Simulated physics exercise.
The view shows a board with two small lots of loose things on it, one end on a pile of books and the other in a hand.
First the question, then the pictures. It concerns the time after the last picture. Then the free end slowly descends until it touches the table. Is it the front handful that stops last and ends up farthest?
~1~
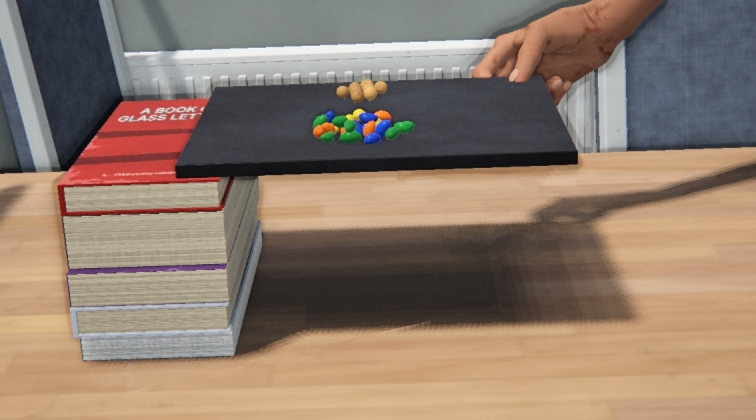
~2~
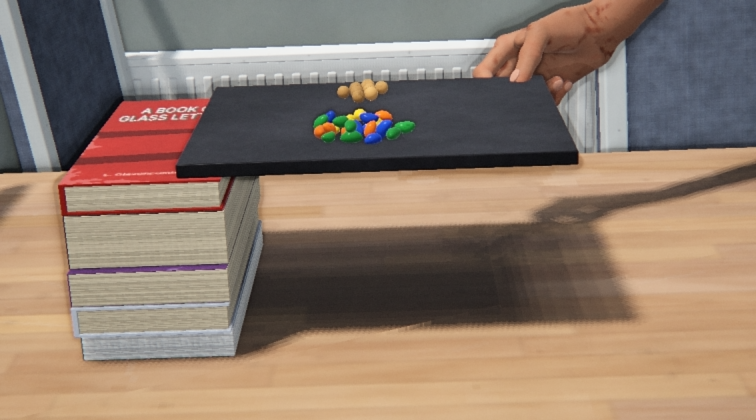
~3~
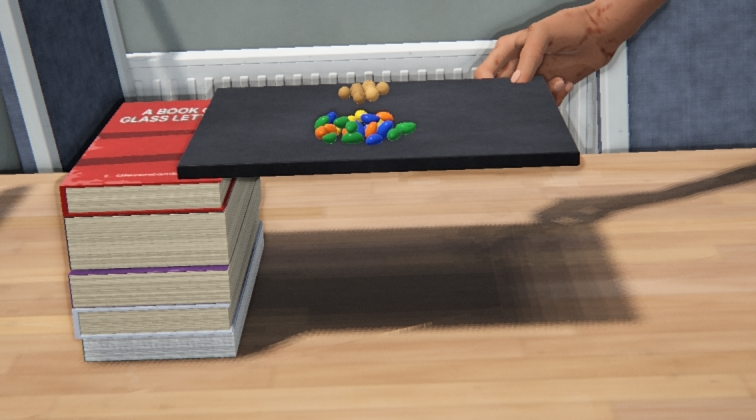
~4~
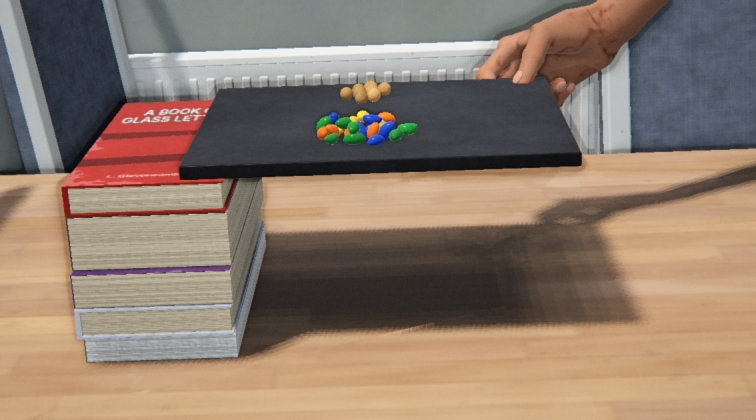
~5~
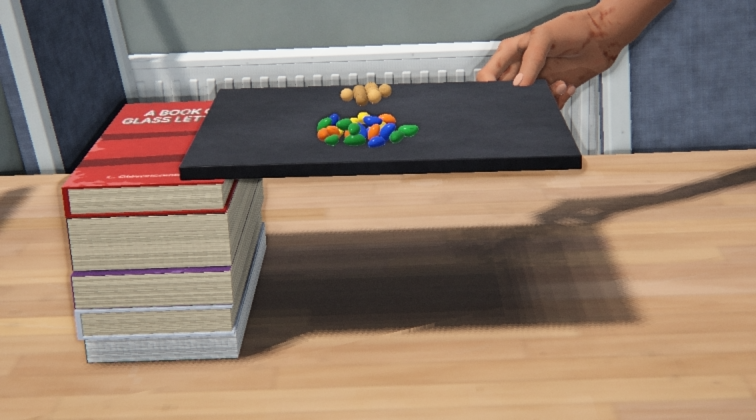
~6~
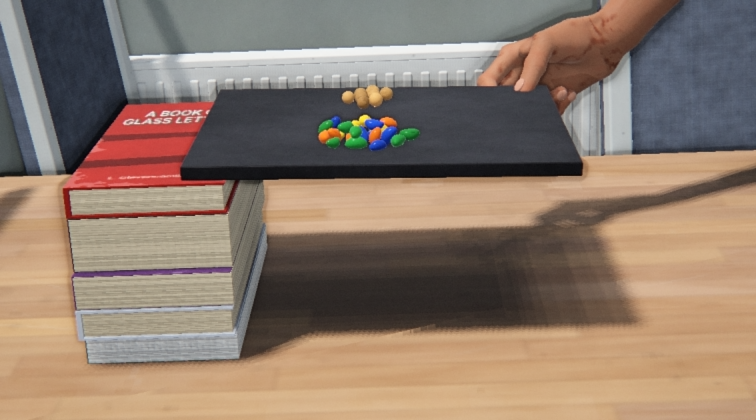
No, I expect the one more distant from us will go farther.
Then, 0.37 s on from there, board sloping at 11°; near handful the whole lot still on the board; far handful the whole lot still on the board.
Then, 0.85 s on from there, board sloping at 24°; near handful the whole lot still on the board; far handful mostly less than half a board's length out.
Then, 1.36 s on from there, board resting at 34°; near handful mostly at the foot of the board; far handful mostly up to a board's length out.
In the end, board resting at 34°; near handful mostly at the foot of the board; far handful mostly more than two board lengths out, near half gone off the table; the far handful has gone farther.
